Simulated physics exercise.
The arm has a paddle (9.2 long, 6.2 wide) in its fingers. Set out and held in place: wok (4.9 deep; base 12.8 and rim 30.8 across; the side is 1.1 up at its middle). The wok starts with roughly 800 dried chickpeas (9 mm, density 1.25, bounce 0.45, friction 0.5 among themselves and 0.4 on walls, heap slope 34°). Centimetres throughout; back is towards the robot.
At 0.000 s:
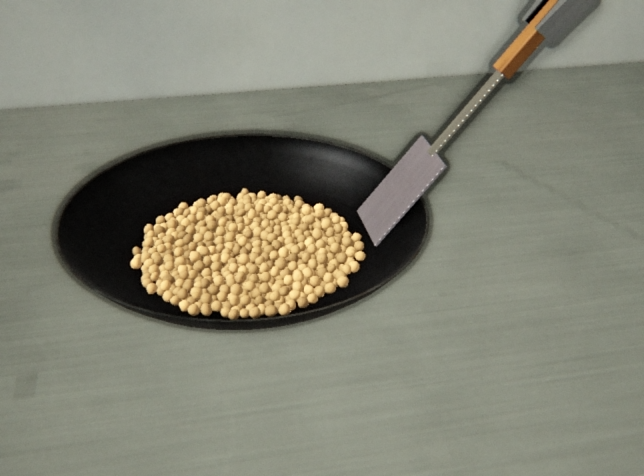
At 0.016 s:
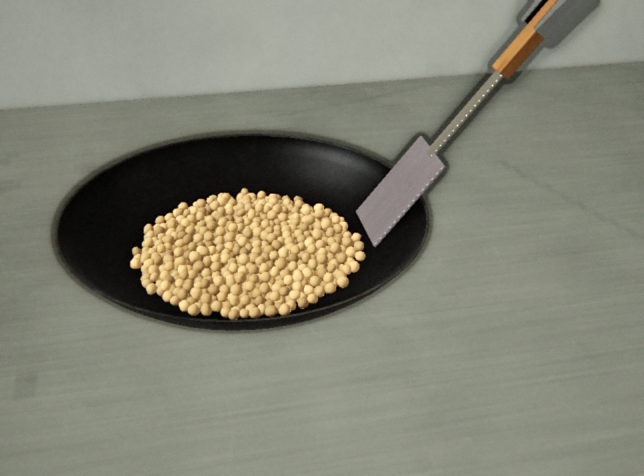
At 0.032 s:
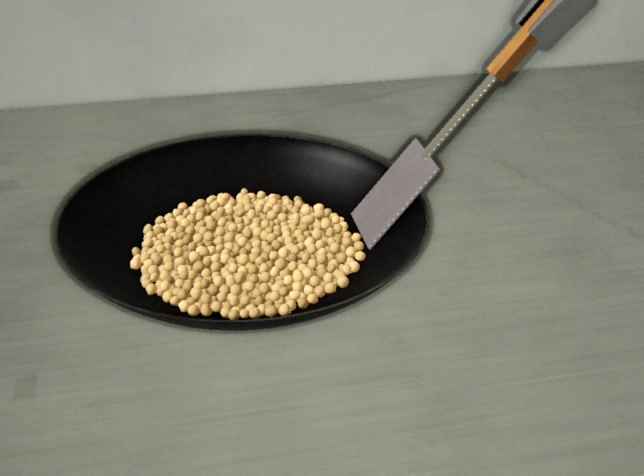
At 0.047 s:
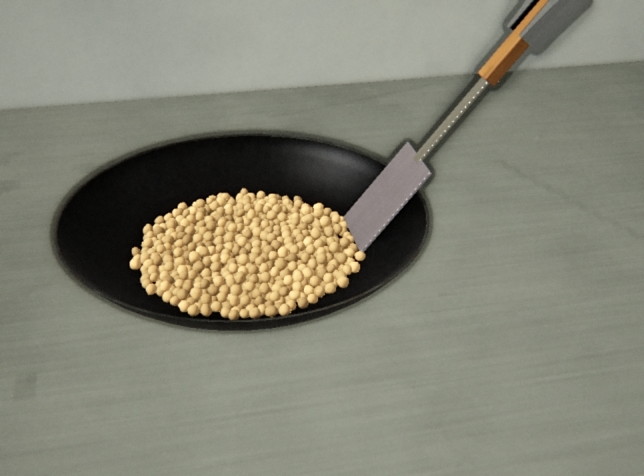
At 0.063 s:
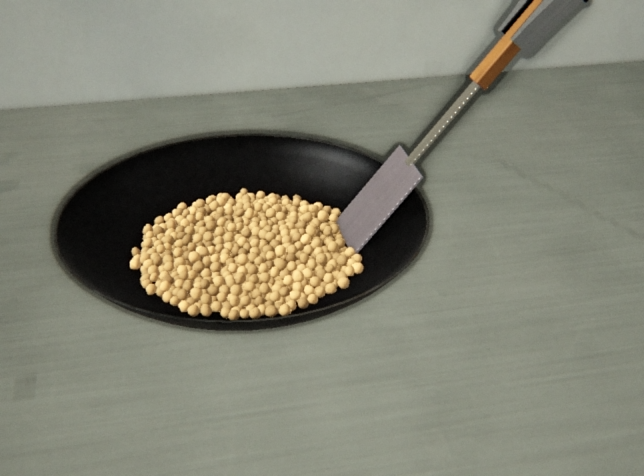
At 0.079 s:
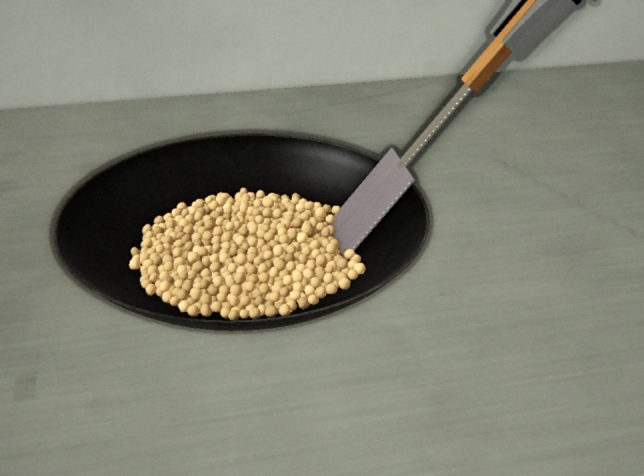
A flat grey paddle, held at the upper right by a partly visible robot gripper with orange-brown and grey parts, slides slowly a short way left and slightly down, its lower end moving over the right edge of a chickpea heap. The pale tan chickpeas lie almost still in a wide black wok. The fixed view looks down at an angle onto a grey-green surface before a pale wall.
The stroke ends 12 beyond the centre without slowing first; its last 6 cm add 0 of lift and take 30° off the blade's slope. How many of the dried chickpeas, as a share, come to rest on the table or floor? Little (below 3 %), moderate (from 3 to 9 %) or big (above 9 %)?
Share on the table or floor: Moderate (from 3 to 9 %).
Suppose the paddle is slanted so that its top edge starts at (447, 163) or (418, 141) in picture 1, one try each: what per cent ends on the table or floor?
About 5 and 5 per cent.
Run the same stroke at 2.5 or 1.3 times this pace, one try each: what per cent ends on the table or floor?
Some 20 and 10 per cent.
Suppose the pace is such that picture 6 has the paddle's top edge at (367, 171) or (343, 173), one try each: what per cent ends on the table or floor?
Some 15 and 20 per cent.
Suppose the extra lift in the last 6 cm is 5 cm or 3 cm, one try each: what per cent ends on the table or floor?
About 5 and 5 per cent.
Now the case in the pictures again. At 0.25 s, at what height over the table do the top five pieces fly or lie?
Roughly 3 cm.
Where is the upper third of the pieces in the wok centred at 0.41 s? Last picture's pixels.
At about (134, 247).
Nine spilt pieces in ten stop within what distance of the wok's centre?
Roughly 25 cm.
After 0.25 s, sloping 51°, highest piece 3 above the table; 796 in the wok.
After 0.41 s, sloping 45°, highest piece 5 above the table; 796 in the wok.
After 0.70 s, sloping 21°, highest piece 6 above the table; 756 in the wok, 36 on the table or floor, 4 on the blade or in flight.
After 1.75 s, sloping 21°, highest piece 6 above the table; 756 in the wok, 40 on the table or floor.
In the end, 756 in the wok, 40 on the table or floor. That is 5 % on the table or floor.
